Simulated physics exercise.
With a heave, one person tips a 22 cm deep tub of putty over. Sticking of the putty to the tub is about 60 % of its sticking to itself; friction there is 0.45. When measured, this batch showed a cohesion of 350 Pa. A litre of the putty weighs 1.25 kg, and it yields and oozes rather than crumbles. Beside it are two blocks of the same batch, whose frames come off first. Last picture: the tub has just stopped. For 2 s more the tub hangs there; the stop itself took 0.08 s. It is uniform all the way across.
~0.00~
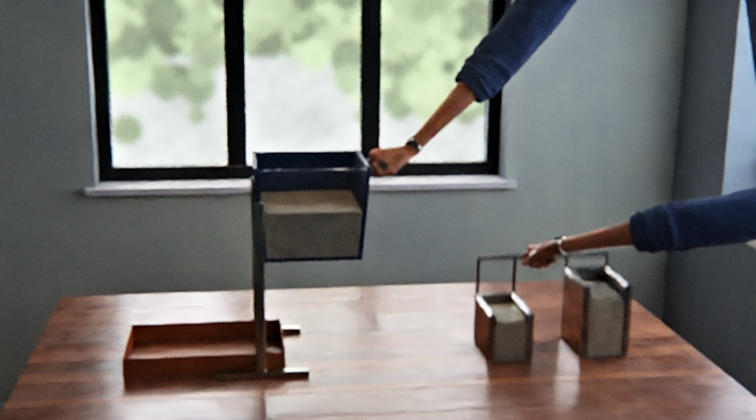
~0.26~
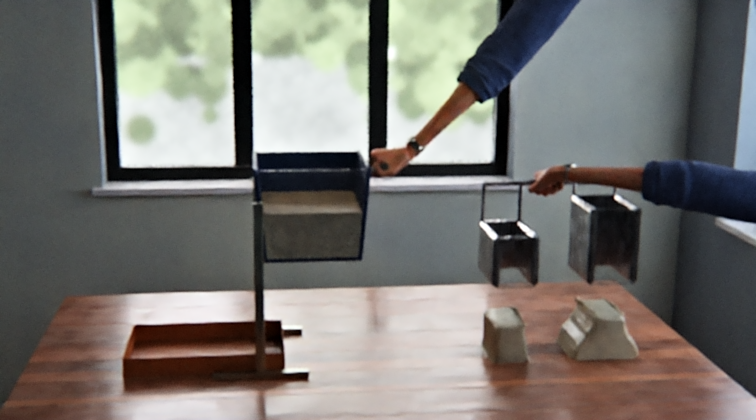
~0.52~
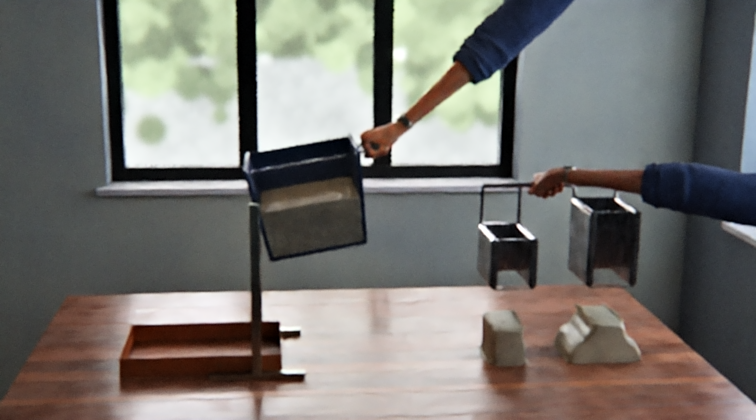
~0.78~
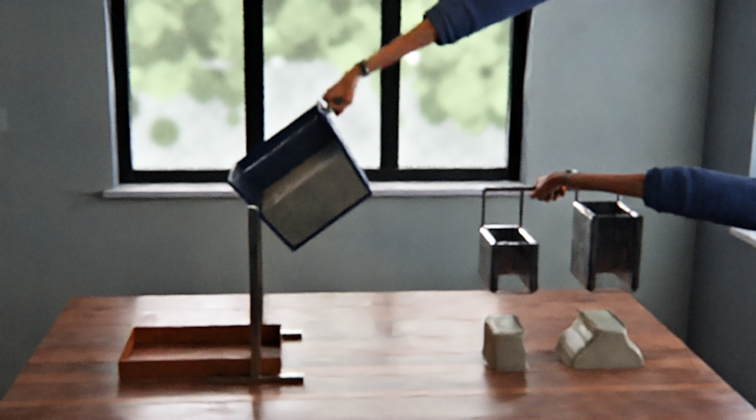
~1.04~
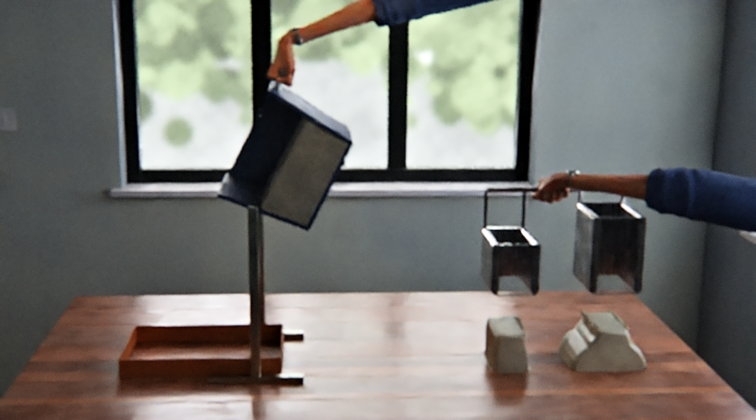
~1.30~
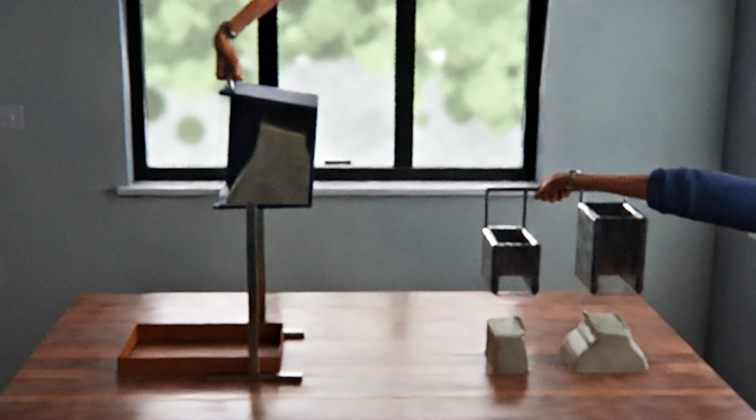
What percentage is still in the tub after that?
About 65 %.
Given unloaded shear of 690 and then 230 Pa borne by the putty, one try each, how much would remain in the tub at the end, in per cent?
In turn about 100 %, 50 %.
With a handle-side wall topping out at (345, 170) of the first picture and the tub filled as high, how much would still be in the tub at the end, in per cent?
I'd say around 100 percent would remain in the tub at the end.
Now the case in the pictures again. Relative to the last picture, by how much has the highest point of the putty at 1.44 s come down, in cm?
About 5 cm.
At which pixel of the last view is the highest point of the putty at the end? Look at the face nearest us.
Close to pixel (264, 167).
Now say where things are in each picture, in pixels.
In the first picture, handle-side rim at (367, 168), tilt 0 degrees; highest point of the putty at (301, 212); test blocks 11 cm, 17 cm high (left to right).
In the second picture, handle-side rim at (367, 169), tilt 0 degrees; highest point of the putty at (300, 212); test blocks 10 cm, 12 cm high (left to right).
In the third picture, handle-side rim at (357, 152), tilt 10 degrees; highest point of the putty at (354, 197); test blocks 10 cm, 11 cm high (left to right).
In the fourth picture, handle-side rim at (320, 115), tilt 37 degrees; highest point of the putty at (340, 156); test blocks 10 cm, 11 cm high (left to right).
In the fifth picture, handle-side rim at (269, 95), tilt 63 degrees; highest point of the putty at (309, 123); test blocks 10 cm, 11 cm high (left to right).
In the sixth picture, handle-side rim at (220, 95), tilt 86 degrees; highest point of the putty at (265, 126); test blocks 10 cm, 11 cm high (left to right).
By 1.44 s, the tub is at 86 degrees and holds 96 %.
By 1.61 s, the tub is at 86 degrees and holds 79 %.
By 1.78 s, the tub is at 86 degrees and holds 67 %.
By 1.95 s, the tub is at 86 degrees and holds 65 %.
By 3.30 s, at the end, the tub is at 86 degrees and holds 65 %.
